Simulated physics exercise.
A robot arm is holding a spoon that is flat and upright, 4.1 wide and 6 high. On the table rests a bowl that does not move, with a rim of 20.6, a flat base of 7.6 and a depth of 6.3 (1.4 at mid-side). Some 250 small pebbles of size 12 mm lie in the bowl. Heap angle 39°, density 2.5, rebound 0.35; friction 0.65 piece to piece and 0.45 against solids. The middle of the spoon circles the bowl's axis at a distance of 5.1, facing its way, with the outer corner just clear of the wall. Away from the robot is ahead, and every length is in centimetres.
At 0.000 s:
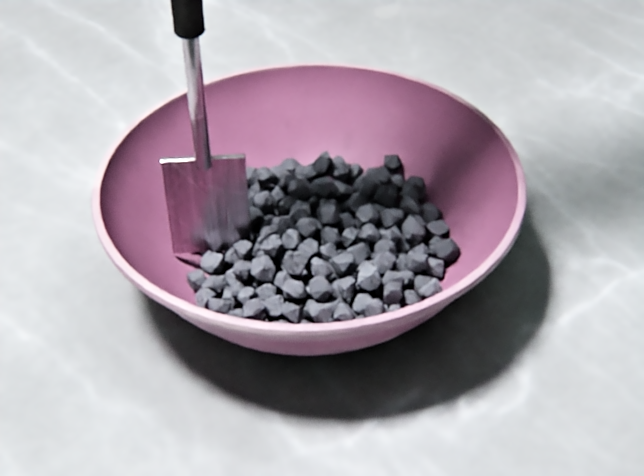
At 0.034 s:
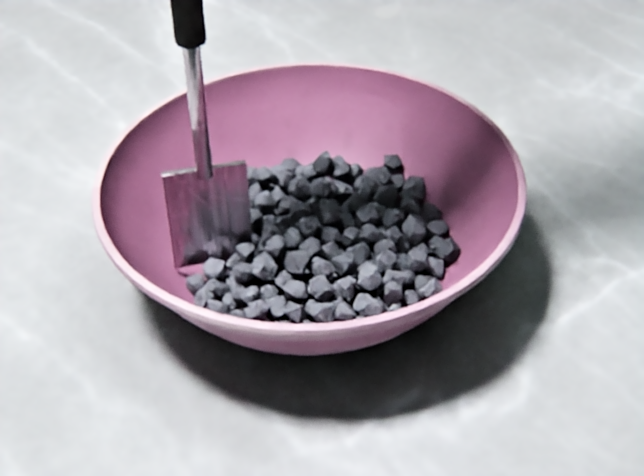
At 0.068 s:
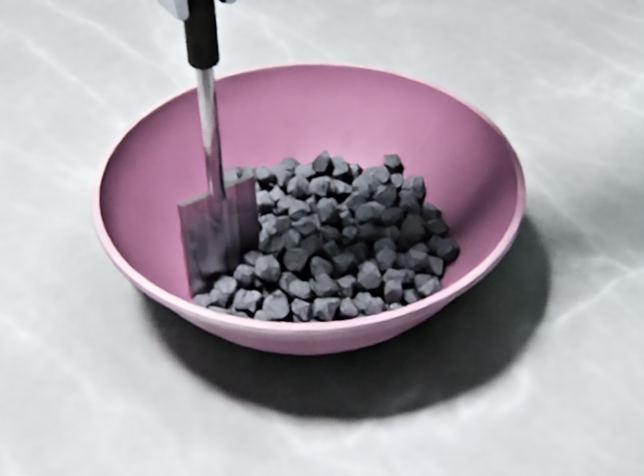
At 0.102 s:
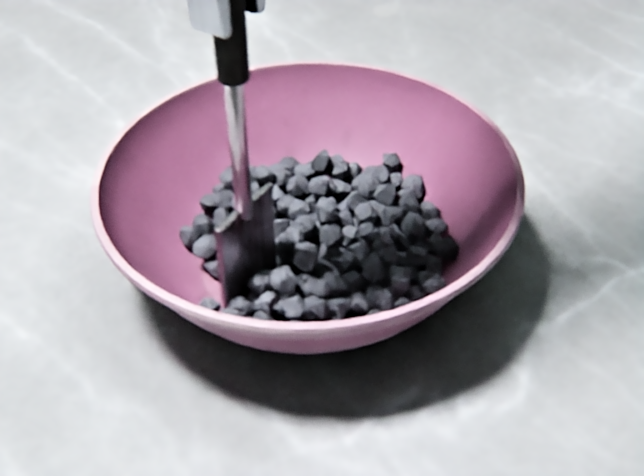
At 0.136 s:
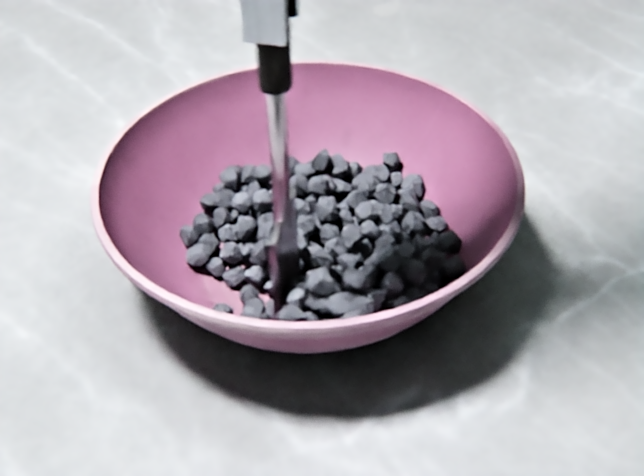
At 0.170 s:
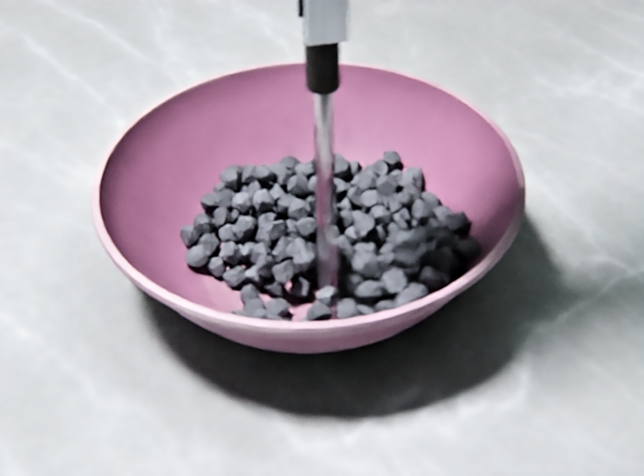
A flat metal spoon sweeping rightward through dark grey pebbles in a still pink bowl, turning edge-on and pushing them along.
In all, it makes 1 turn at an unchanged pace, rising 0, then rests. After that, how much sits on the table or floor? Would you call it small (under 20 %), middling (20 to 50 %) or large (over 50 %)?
I would call it small.
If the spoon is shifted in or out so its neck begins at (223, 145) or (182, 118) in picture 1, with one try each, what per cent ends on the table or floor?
First try about 5 per cent, second try about 10 per cent.
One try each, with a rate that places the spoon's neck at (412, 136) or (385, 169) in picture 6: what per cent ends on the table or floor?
First try: Around 30 %; second try: Around 15 %.
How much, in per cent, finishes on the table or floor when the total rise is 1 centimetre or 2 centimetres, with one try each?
First try about 10 per cent, second about 0 per cent.
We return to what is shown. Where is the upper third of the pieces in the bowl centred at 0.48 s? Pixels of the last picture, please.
The centre lies near (216, 149) in the last picture.
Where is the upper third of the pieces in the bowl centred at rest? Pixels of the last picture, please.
Looks like roughly (227, 281) to me.
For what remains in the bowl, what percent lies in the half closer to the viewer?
Around 65 per cent of what the bowl keeps.
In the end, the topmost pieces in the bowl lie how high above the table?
The top sits some 6.5 cm up.
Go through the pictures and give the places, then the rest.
The first frame shows spoon neck at (200, 132), 0° round; upper third of the load around (321, 235), from x 190 to 450, top at y 165; 254 in the bowl.
The second frame shows spoon neck at (201, 142), 9° round; upper third of the load around (319, 235), from x 190 to 450, top at y 165.
The third frame shows spoon neck at (214, 164), 31° round; upper third of the load around (318, 239), from x 190 to 450, top at y 160.
The fourth frame shows spoon neck at (242, 181), 53° round; upper third of the load around (320, 250), from x 190 to 450, top at y 160.
The fifth frame shows spoon neck at (281, 190), 75° round; upper third of the load around (333, 255), from x 190 to 455, top at y 160.
The sixth frame shows spoon neck at (325, 190), 97° round; upper third of the load around (372, 249), from x 190 to 470, top at y 160; 254 in the bowl.
By 0.32 s, 197° round, highest piece 8 above the table; 251 in the bowl, 3 in flight or on the tool.
By 0.48 s, 297° round, highest piece 8 above the table; 242 in the bowl, 5 on the table or floor, 7 in flight or on the tool.
By 0.76 s, 0° round, highest piece 6 above the table; 240 in the bowl, 14 on the table or floor.
By 1.46 s, 0° round, highest piece 6 above the table; 240 in the bowl, 14 on the table or floor.
Final count, 240 in the bowl, 14 on the table or floor. That is 6 % on the table or floor.
